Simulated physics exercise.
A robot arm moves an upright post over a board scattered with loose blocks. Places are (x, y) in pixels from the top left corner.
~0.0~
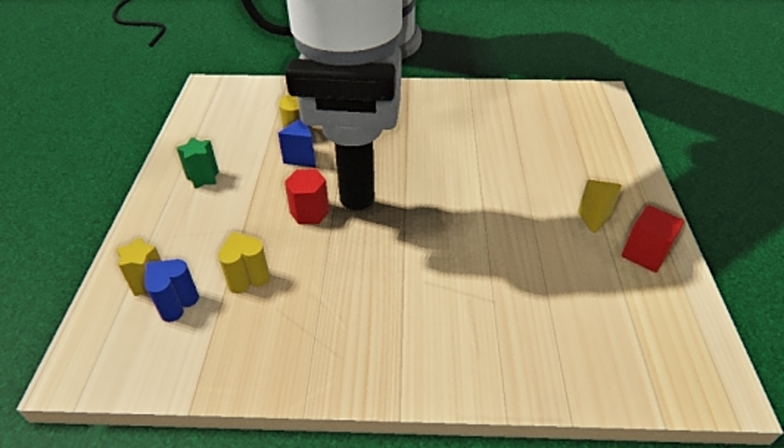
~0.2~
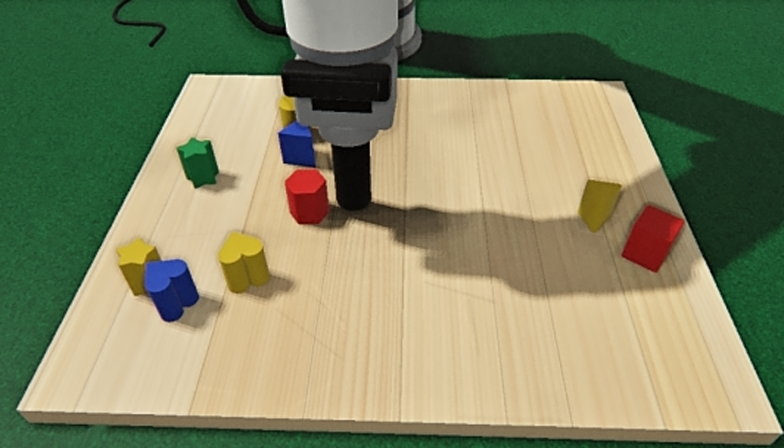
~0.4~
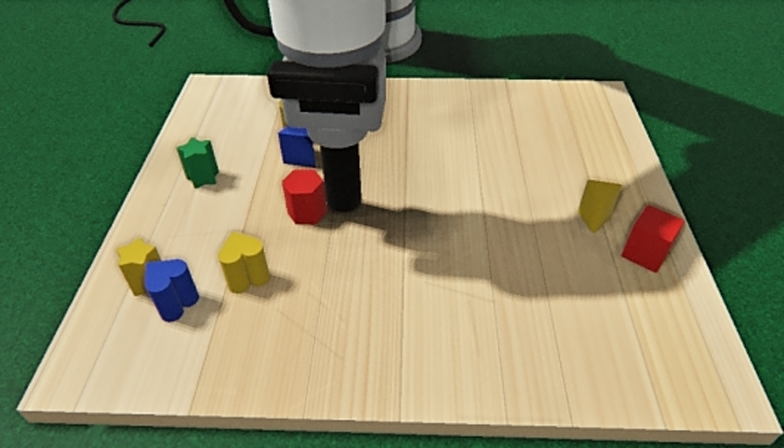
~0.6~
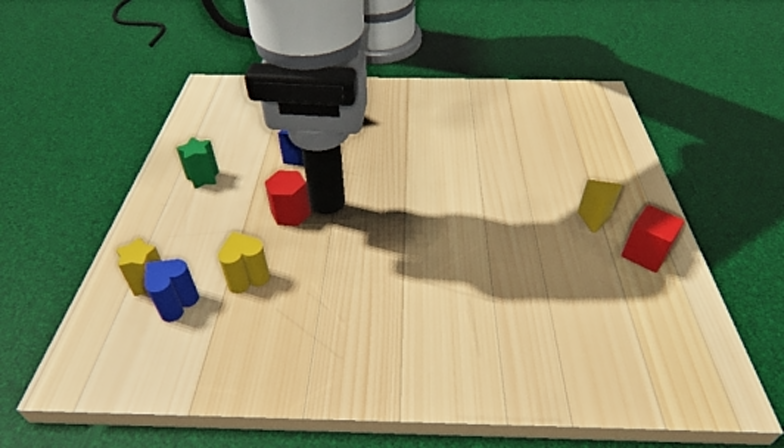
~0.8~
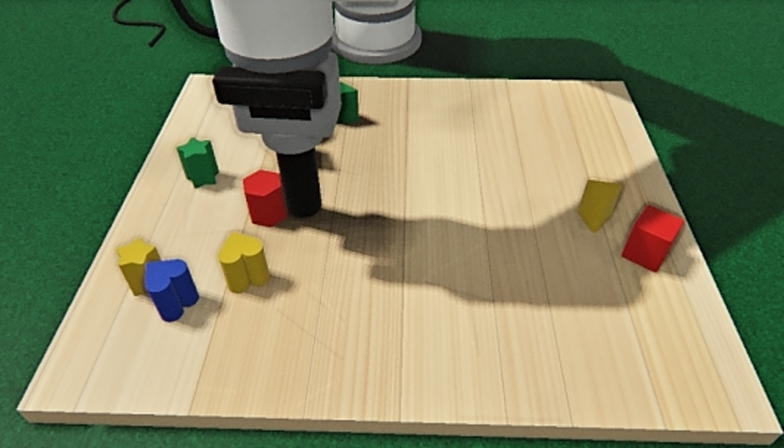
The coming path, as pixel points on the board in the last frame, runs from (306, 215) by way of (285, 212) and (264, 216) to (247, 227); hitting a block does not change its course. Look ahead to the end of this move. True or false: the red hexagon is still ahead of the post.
False - the claim does not hold.
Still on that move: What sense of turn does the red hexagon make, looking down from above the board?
It spins clockwise.
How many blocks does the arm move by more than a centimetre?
Put simply, one block is moved more than 1 cm.
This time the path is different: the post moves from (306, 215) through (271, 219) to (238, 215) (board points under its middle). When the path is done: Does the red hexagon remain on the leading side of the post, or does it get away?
I believe the red hexagon keeps its place ahead of the post.
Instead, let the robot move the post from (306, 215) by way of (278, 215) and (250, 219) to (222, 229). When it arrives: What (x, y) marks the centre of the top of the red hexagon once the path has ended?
I'd place it at (198, 177), taking the centre of its top.
What follows on the original path. Halfway along, post (272, 204); red hexagon (231, 180), turned 15° clockwise.
At the end, post (244, 218); yellow heart-shaped block still; red hexagon (211, 182), turned 45° clockwise.
